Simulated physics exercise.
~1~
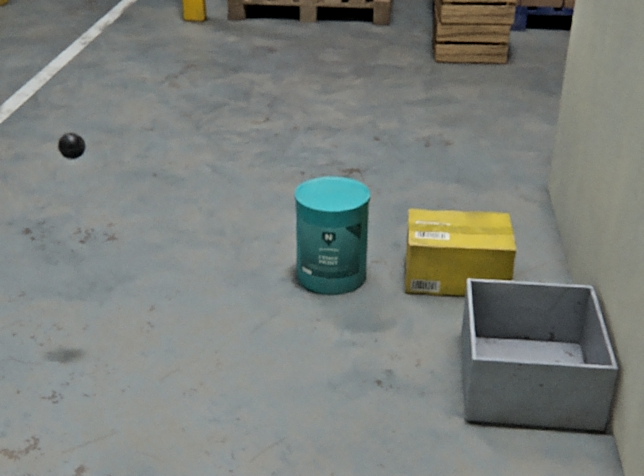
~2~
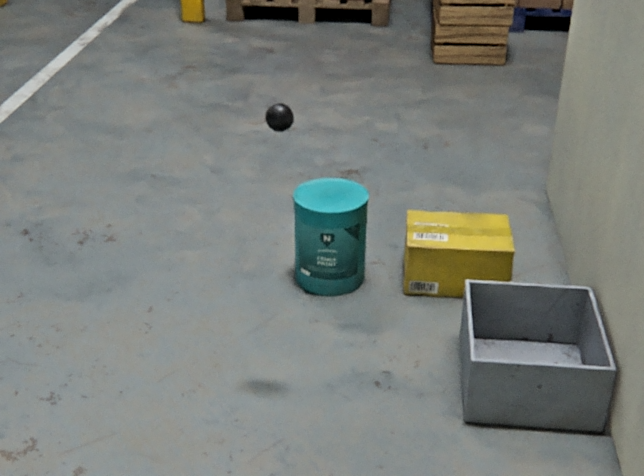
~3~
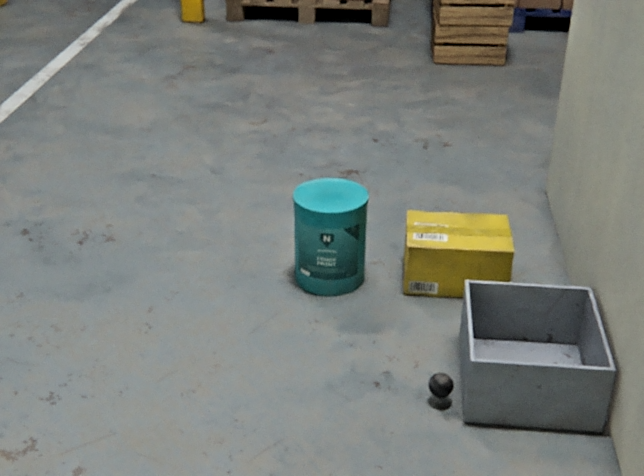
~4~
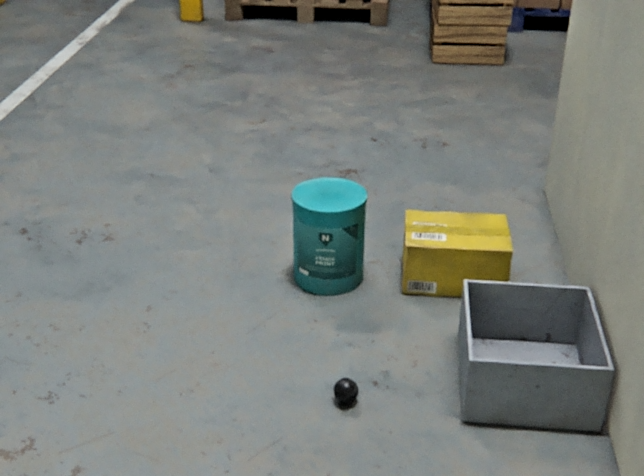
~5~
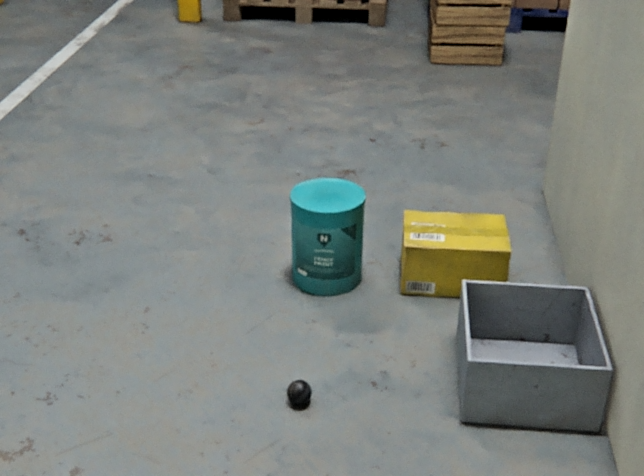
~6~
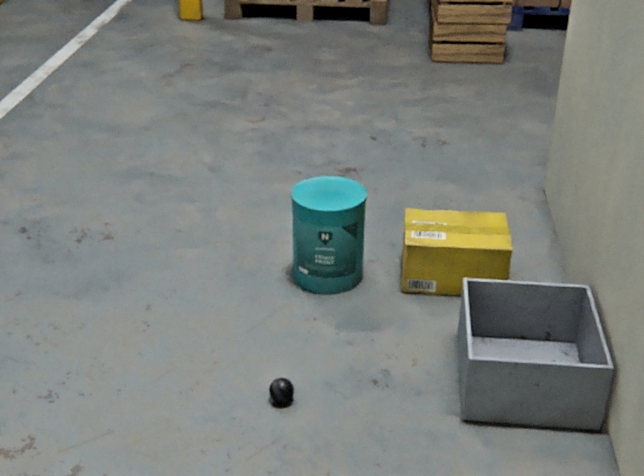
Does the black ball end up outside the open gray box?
Yes, the black ball ends up on the floor to the left of the gray box, not inside it.
